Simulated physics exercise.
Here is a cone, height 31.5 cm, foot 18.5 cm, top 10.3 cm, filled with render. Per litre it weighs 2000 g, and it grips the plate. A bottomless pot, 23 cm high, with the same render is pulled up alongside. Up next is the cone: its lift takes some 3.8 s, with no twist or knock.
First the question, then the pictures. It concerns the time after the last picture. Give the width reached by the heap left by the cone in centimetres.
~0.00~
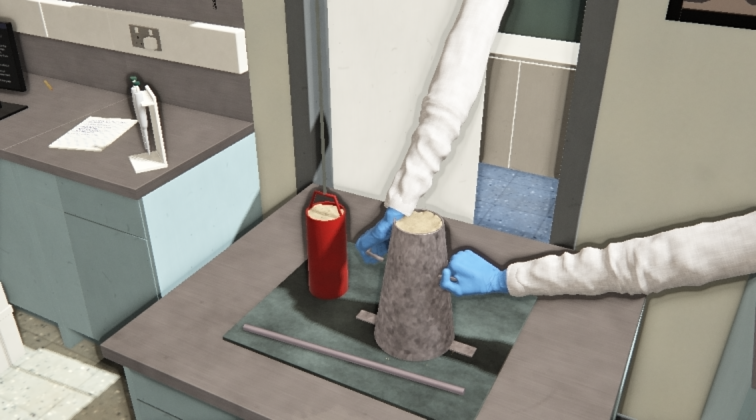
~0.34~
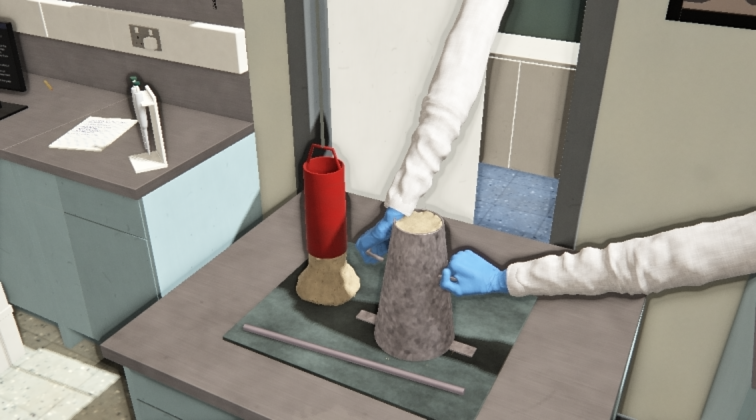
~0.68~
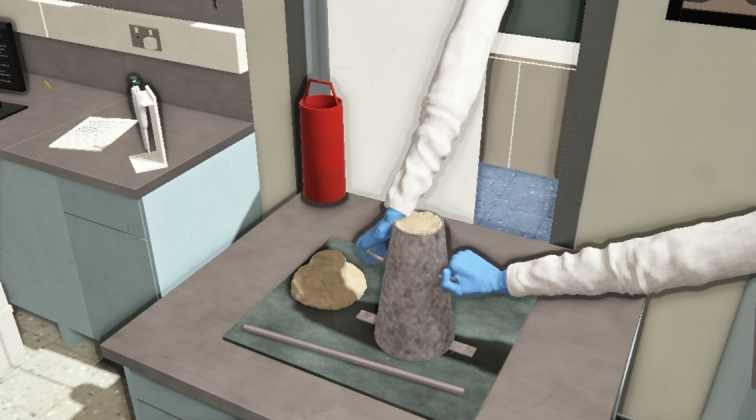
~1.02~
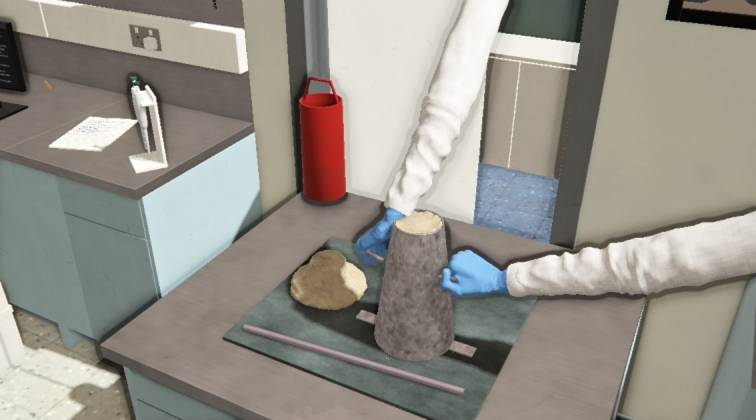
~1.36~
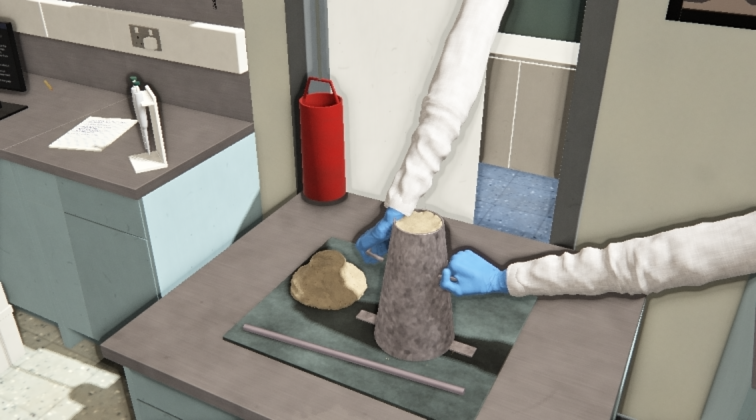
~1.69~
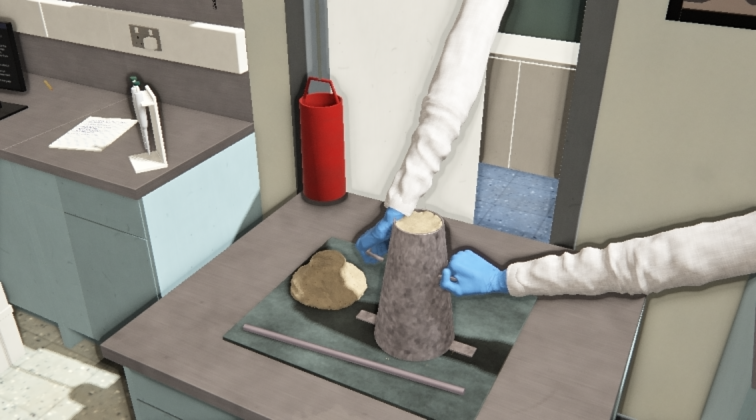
Close to 31 centimetres.
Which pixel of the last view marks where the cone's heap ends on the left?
Position: Around (350, 333).
After 2.6 s, the cone is up 6.8 cm; the render has come down 12 cm to 20 cm and is 28 cm wide.
After 3.6 s, the cone is up 20 cm; the render has come down 16 cm to 16 cm and is 31 cm wide.
After 4.5 s, the cone is up 31 cm; the render has come down 16 cm to 16 cm and is 31 cm wide.
After 5.7 s, the cone is clear; the render has come down 16 cm to 16 cm and is 31 cm wide.
After 6.2 s, at rest, the cone is clear; the render has come down 16 cm to 16 cm and is 31 cm wide.
